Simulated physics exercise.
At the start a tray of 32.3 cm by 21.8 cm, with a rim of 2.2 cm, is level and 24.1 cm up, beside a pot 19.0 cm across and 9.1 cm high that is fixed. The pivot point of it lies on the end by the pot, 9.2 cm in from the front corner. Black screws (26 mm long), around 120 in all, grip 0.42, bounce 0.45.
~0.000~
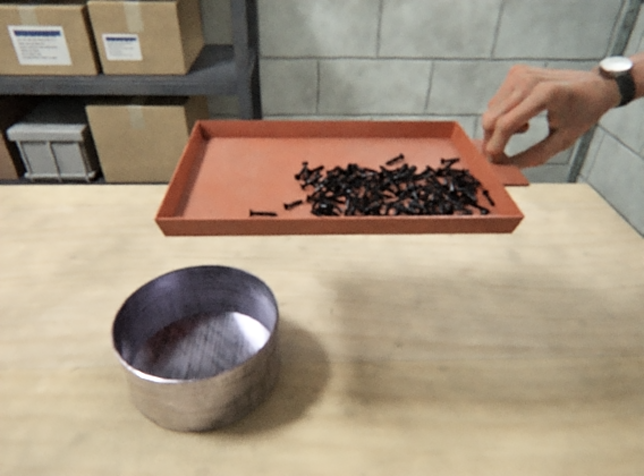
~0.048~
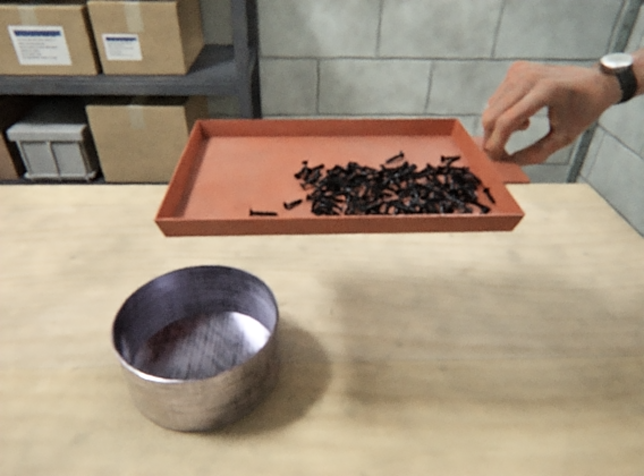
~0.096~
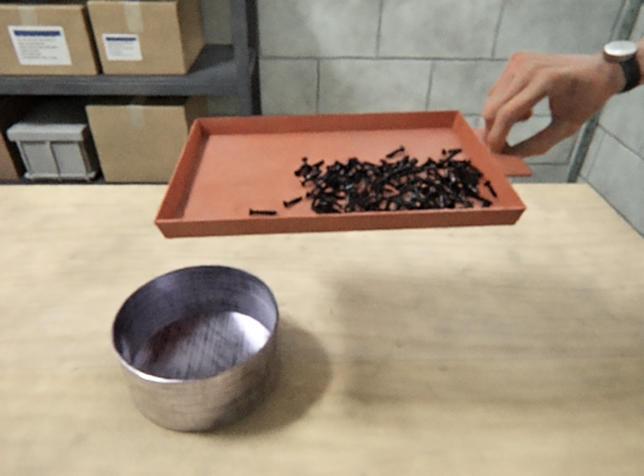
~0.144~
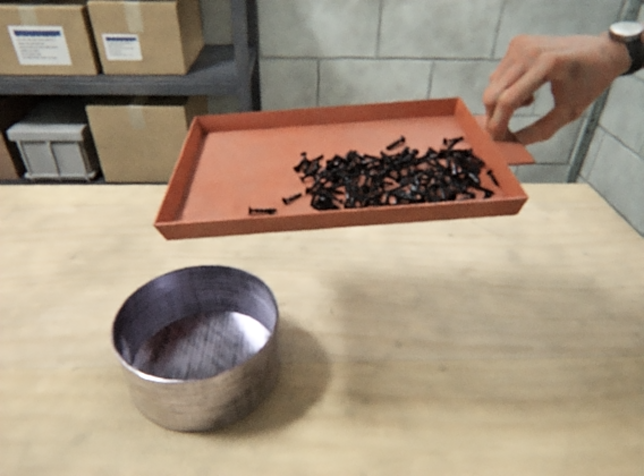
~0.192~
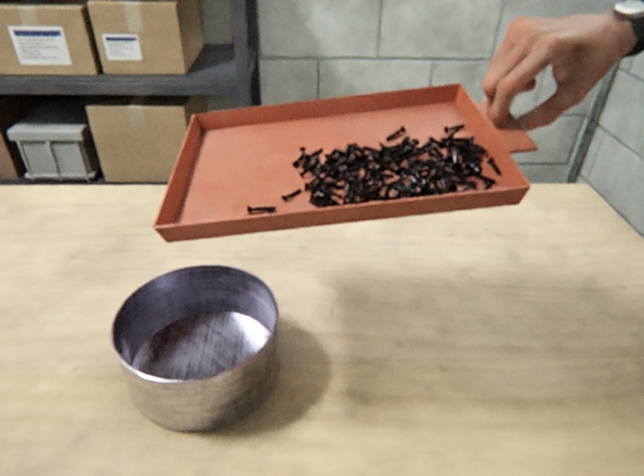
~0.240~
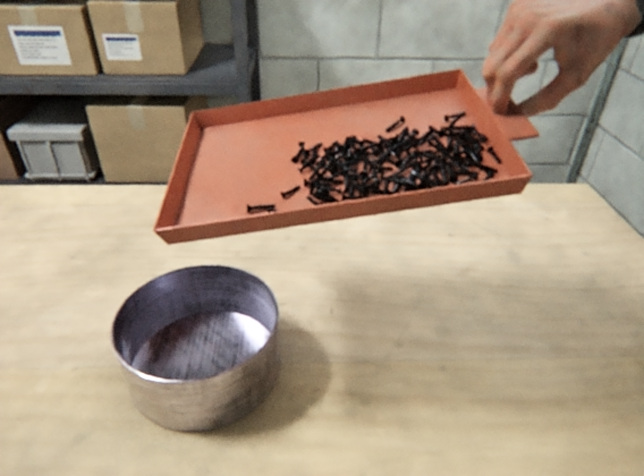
A shallow reddish-orange tray, holding a heap of small black screws toward its right side, is level at first, then tilts gradually as a hand wearing a wristwatch raises its right end, the left end staying nearly in place. Below and to the left, a round silver metal pot sits still on a pale wooden table. The fixed, slightly elevated view shows a workroom with shelved cardboard boxes and a grey block wall behind.
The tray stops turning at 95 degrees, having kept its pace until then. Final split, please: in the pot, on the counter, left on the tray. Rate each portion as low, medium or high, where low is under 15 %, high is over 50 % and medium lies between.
Pot high, counter low, tray low.
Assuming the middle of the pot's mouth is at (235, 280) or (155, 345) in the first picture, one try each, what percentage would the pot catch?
Estimates: 0 % and 100 %, in that order.
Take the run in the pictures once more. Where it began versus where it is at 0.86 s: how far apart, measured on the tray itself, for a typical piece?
Some 15 cm.
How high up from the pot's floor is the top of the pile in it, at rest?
Height: Approx. 2.5 cm.
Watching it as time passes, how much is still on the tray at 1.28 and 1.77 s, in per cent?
50 then 0.
After 0.86 s, tilt 51 degrees; the tray holds 100 %, the pot 0 %.
After 1.28 s, tilt 77 degrees; the tray holds 50 %, the pot 30 %.
After 1.77 s, tilt 95 degrees; the tray holds 0 %, the pot 90 %.
In the end, at 2.4 s, pot 95 %, counter 5 %, tray 0 %.
